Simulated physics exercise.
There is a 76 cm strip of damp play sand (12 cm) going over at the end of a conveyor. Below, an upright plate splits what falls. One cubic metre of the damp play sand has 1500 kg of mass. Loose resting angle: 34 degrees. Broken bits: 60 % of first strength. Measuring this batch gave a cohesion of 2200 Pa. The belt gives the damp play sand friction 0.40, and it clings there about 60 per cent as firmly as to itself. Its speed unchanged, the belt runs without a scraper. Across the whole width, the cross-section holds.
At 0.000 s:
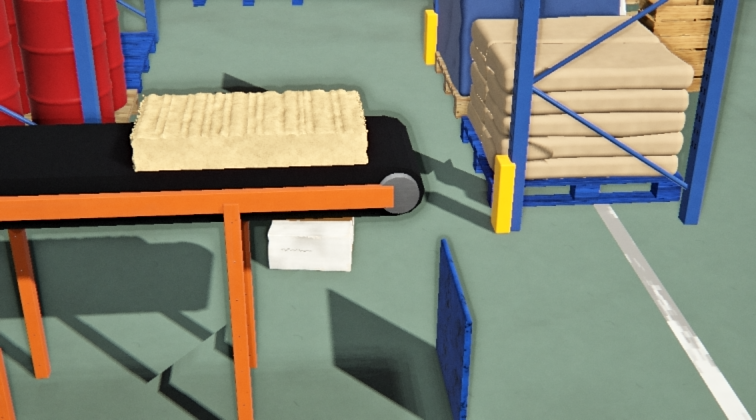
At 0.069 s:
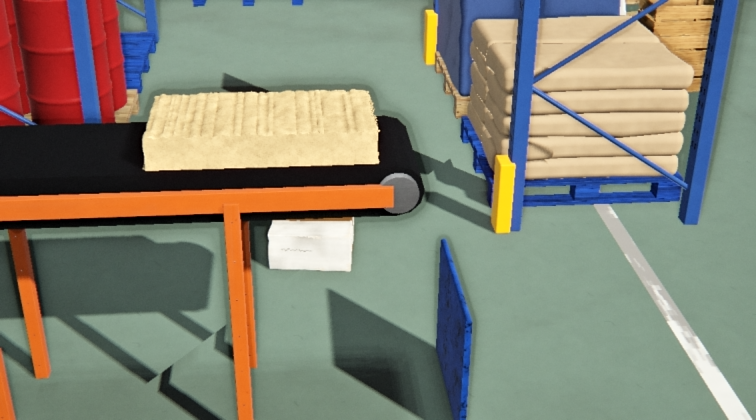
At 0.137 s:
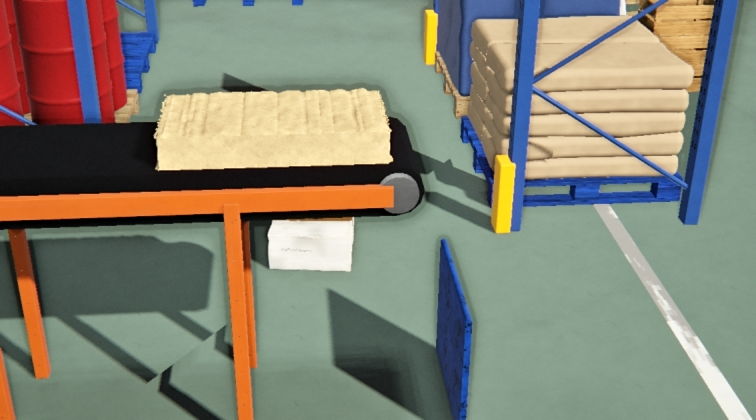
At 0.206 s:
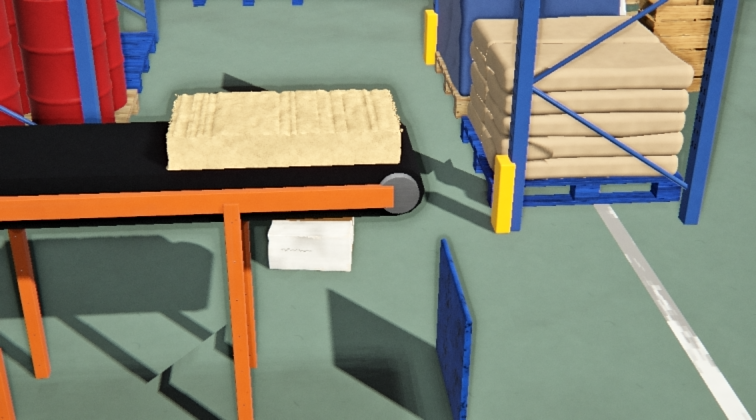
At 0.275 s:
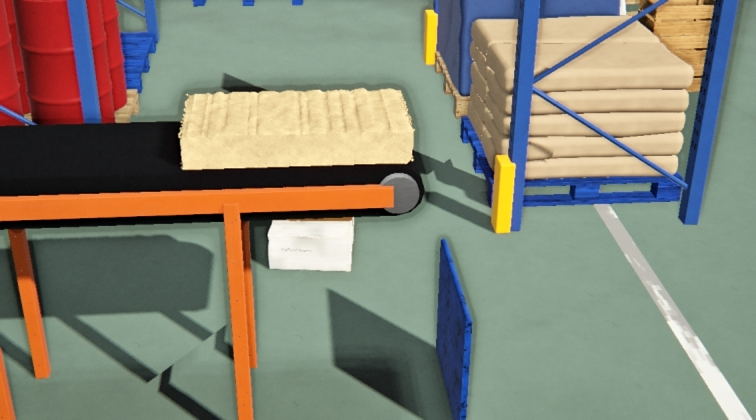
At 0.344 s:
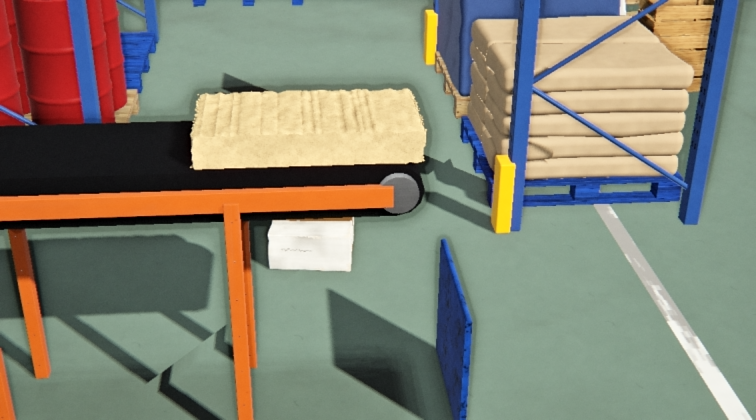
The footage shows a pale, ridged block of damp sand riding steadily rightward on a black conveyor belt with an orange frame, its front edge moving slightly beyond the grey end roller in one piece, above an upright blue plate.
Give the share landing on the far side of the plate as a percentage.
86 %.
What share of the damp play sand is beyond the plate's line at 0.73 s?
14 %.
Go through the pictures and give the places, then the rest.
Leading edge of the damp play sand at (366, 132), in the first frame.
Leading edge of the damp play sand at (377, 153), in the second frame.
Leading edge of the damp play sand at (389, 139), in the third frame.
Leading edge of the damp play sand at (401, 139), 2 % of it past the top of the roller, in one piece, in the fourth frame.
Leading edge of the damp play sand at (412, 139), 6 % of it past the top of the roller, in one piece, in the fifth frame.
Leading edge of the damp play sand at (424, 143), 12 % of it past the top of the roller, in one piece, in the sixth frame.
After 0.73 s, 14 % is beyond the plate's line.
After 1.19 s, 41 % is beyond the plate's line.
After 1.64 s, 71 % is beyond the plate's line.
After 2.10 s, 86 % is beyond the plate's line.
After 3.46 s, at the end, 86 % is beyond the plate's line.
